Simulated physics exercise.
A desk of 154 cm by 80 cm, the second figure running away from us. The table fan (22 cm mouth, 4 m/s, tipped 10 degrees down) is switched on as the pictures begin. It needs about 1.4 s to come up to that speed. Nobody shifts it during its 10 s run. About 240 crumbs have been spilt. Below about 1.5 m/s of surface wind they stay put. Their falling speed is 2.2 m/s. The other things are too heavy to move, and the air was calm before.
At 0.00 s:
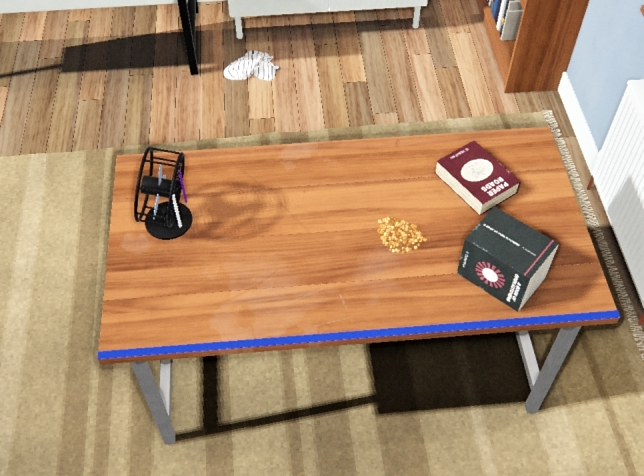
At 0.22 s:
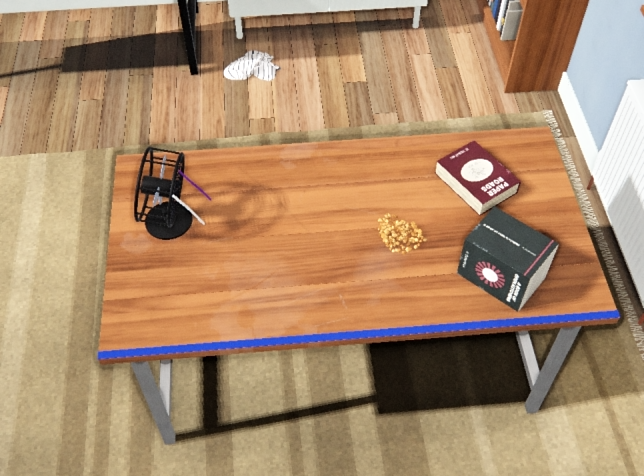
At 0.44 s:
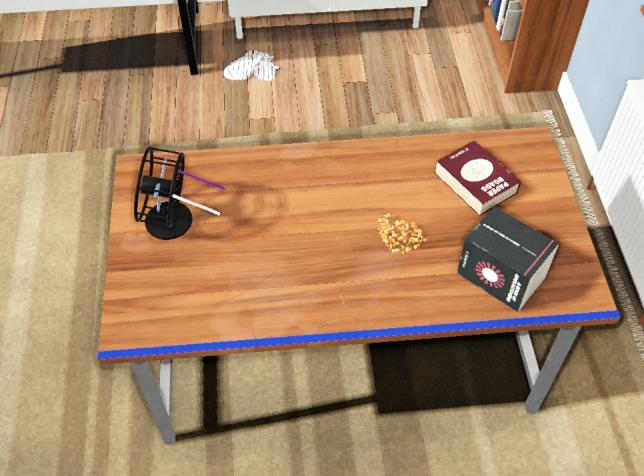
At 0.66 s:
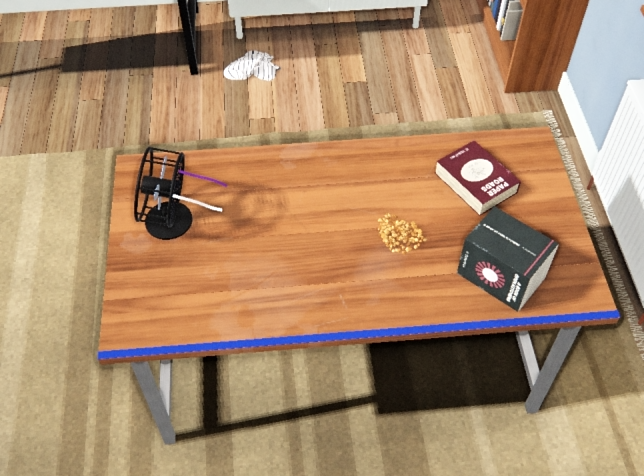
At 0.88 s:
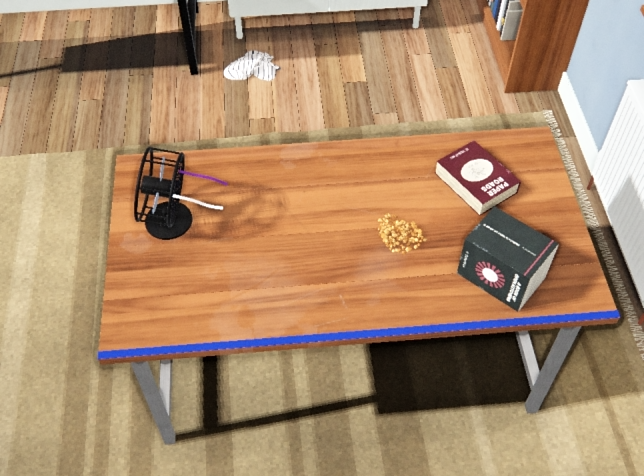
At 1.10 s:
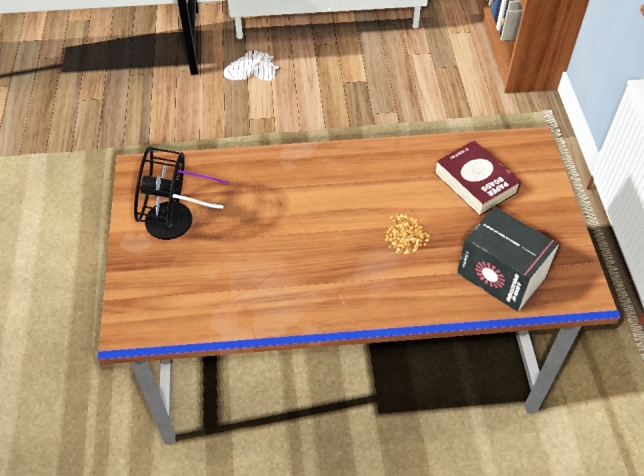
The video shows a small black fan on a wooden table beside two books and a pile of golden crumbs; its purple and white ribbons lift and stream to the right, then the crumbs shift slightly rightward.
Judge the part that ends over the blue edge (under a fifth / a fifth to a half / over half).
The share over the blue edge is less than a fifth.
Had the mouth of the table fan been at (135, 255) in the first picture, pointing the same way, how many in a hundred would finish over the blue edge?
Then about 0 %.
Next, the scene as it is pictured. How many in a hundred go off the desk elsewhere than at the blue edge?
Near 90 %.
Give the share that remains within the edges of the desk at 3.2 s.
Some 10 per cent.
After 2.0 s the count stands so, 0 % are over the blue edge.
After 3.2 s the count stands so, 0 % are over the blue edge.
After 5.5 s the count stands so, 0 % are over the blue edge.
After 10.0 s, at the end, 0 % are over the blue edge.
